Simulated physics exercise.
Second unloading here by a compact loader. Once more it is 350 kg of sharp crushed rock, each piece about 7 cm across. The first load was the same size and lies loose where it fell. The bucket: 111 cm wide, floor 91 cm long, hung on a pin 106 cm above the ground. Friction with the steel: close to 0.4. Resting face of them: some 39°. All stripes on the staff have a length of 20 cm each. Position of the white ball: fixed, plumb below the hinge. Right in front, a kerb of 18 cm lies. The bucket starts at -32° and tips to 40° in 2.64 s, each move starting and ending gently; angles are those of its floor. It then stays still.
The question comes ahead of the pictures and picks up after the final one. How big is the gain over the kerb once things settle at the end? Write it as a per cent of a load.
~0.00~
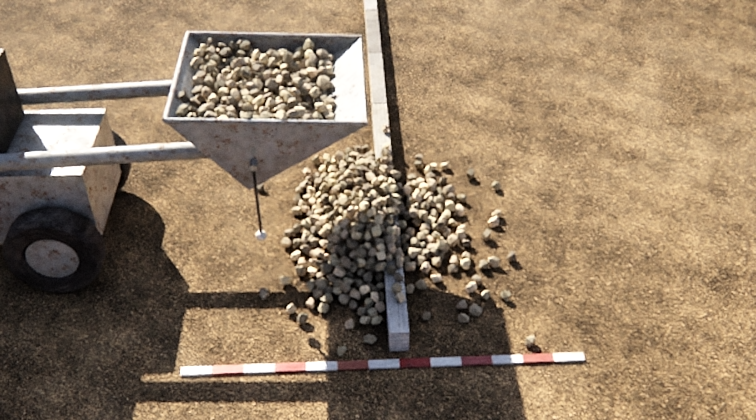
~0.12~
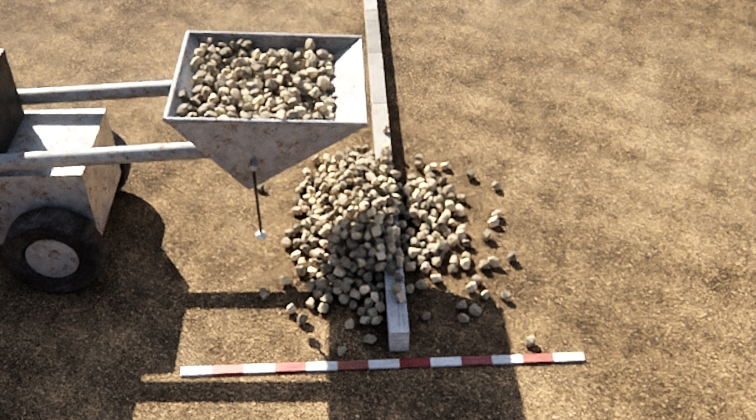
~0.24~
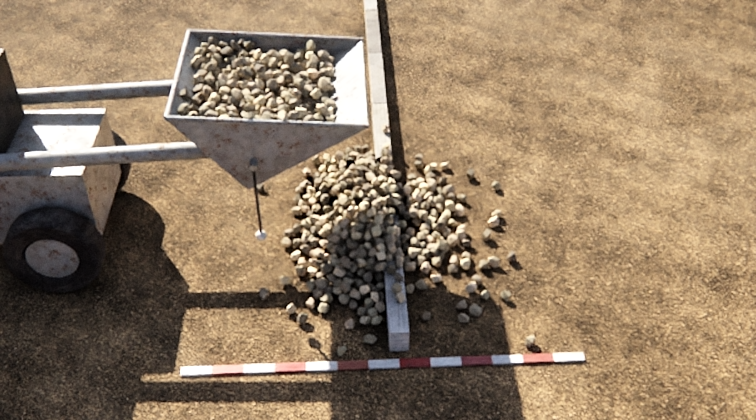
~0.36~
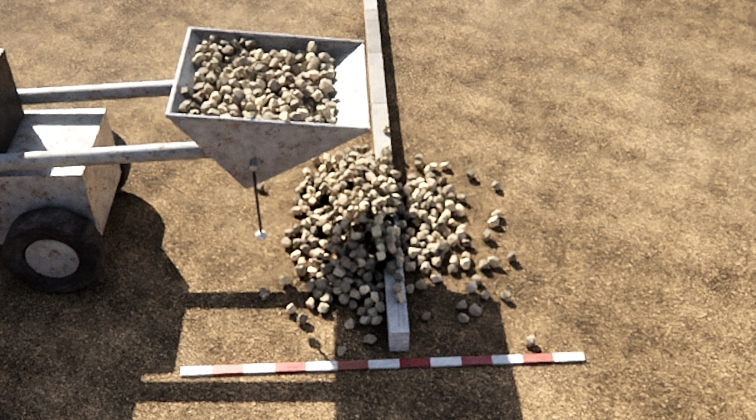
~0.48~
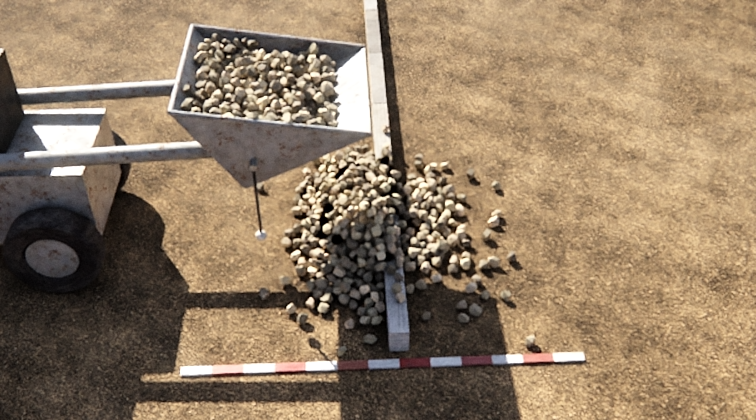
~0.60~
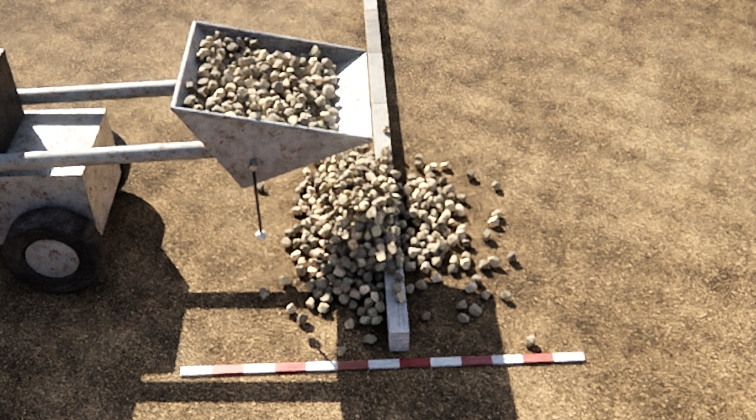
The gain is about 30 per cent of a load.
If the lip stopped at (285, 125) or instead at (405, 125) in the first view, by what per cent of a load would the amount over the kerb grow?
The first would add around 0 per cent, the second around 80 per cent.
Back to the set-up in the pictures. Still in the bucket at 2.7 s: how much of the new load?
That works out to about 30 %.
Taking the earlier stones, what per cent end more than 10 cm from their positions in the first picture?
I'd put it at about 10 per cent.
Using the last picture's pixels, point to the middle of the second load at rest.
The middle lies near (363, 206) in the last picture.
After 2.0 s the floor is at 29°; in per cent of one load, 98 in the bucket, 84 on this side of the kerb, 18 over the kerb; the foremost stones are at (501, 249).
After 2.7 s the floor is at 40°; in per cent of one load, 29 in the bucket, 138 on this side of the kerb, 33 over the kerb; the foremost stones are at (501, 249).
After 3.1 s the floor is at 40°; in per cent of one load, 15 in the bucket, 140 on this side of the kerb, 45 over the kerb; the foremost stones are at (501, 249).
After 5.7 s the floor is at 40°; in per cent of one load, 8 in the bucket, 145 on this side of the kerb, 48 over the kerb; the foremost stones are at (500, 242). Net gain over the kerb, 30.
